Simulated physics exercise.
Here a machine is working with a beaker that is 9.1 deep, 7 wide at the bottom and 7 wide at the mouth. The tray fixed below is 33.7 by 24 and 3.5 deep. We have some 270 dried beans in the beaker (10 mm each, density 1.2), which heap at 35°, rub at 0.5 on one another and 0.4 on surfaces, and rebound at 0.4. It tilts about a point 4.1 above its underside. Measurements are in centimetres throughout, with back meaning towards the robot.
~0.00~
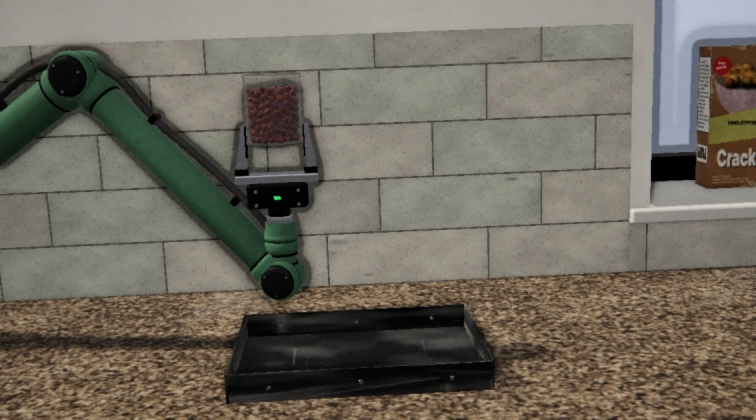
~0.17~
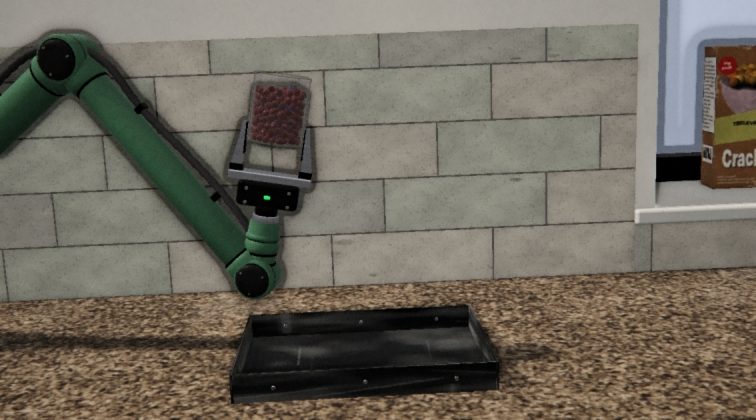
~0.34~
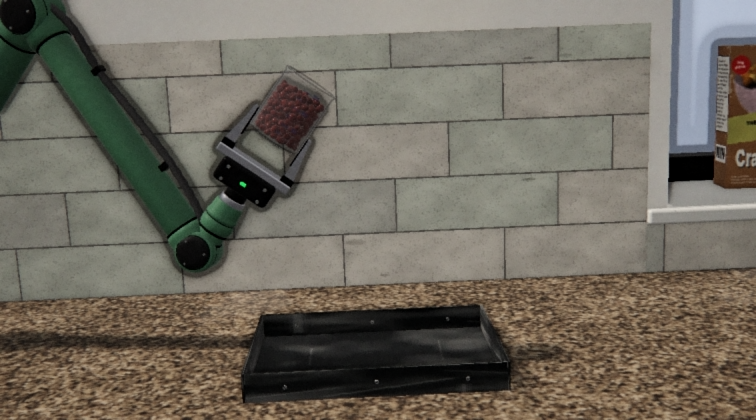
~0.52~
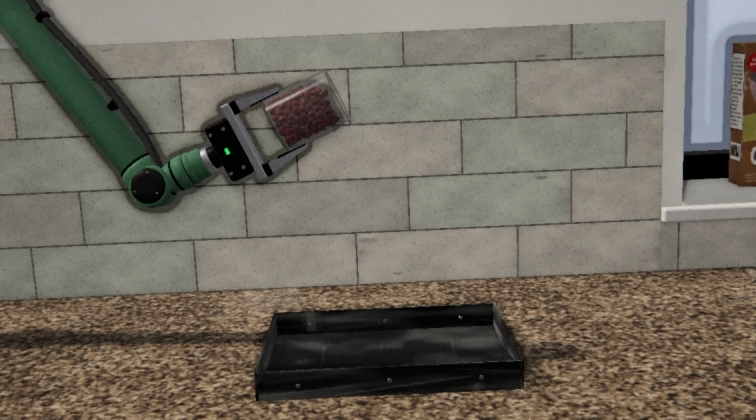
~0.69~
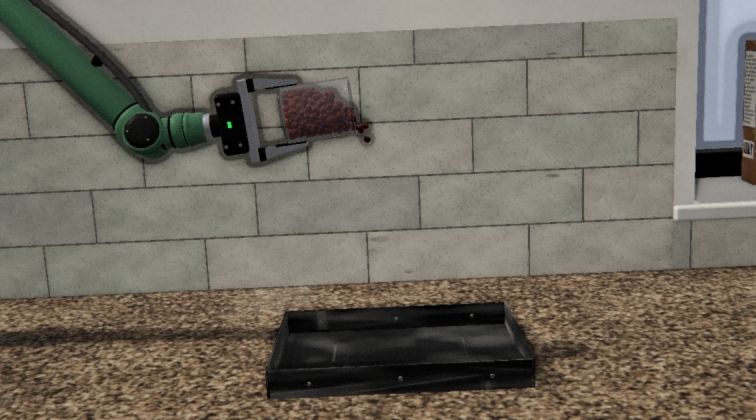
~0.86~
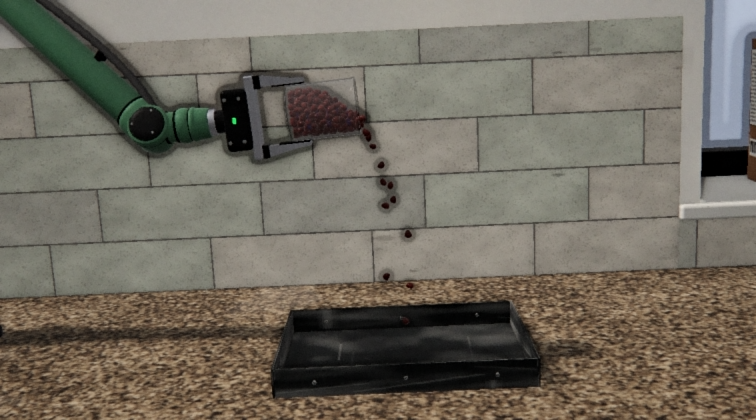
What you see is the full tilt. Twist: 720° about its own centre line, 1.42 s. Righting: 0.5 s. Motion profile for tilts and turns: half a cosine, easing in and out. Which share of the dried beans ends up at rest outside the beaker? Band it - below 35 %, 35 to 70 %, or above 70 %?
My answer is 35 to 70 %.
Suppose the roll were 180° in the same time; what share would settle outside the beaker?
Then roughly 25 per cent.
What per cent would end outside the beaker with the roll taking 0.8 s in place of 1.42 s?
Expected share: Some 25 %.
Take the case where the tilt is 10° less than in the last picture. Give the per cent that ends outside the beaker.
I'd put it at close to 20 per cent.
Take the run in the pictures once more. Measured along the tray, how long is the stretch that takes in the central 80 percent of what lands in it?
I'd put it at around 14 cm.
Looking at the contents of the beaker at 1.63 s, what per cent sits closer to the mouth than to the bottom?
Mouth-half fraction: Approx. 40 %.
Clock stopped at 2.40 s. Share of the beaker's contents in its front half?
Roughly 35 in every hundred.
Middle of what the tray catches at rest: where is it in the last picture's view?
Centre: Close to (426, 346).
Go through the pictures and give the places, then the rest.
The first picture shows beaker middle at (273, 110), upright; upper third of the load around (272, 99), from x 250 to 295, top at y 90; 269 in the beaker.
The second picture shows beaker middle at (279, 111), tipped 10°; upper third of the load around (278, 99), from x 255 to 305, top at y 90.
The third picture shows beaker middle at (292, 111), tipped 37°; upper third of the load around (290, 101), from x 260 to 320, top at y 85.
The fourth picture shows beaker middle at (306, 111), tipped 66°; upper third of the load around (303, 100), from x 270 to 335, top at y 90.
The fifth picture shows beaker middle at (317, 111), tipped 84°; upper third of the load around (305, 101), from x 285 to 365, top at y 90; 268 in the beaker, 1 in flight or on a rim.
The sixth picture shows beaker middle at (322, 110), tipped 86°; upper third of the load around (310, 102), from x 290 to 410, top at y 90; 258 in the beaker, 1 in the tray, 10 in flight or on a rim.
After 1.63 s, tipped 86°, highest piece 38 above the table; 201 in the beaker, 50 in the tray, 18 in flight or on a rim.
After 2.40 s, tipped 75°, highest piece 37 above the table; 141 in the beaker, 118 in the tray, 10 in flight or on a rim.
After 2.98 s, upright, highest piece 38 above the table; 140 in the beaker, 129 in the tray.
After 3.68 s, upright, highest piece 38 above the table; 140 in the beaker, 129 in the tray.
At rest, 140 in the beaker, 129 in the tray. That is 48 % outside the beaker.
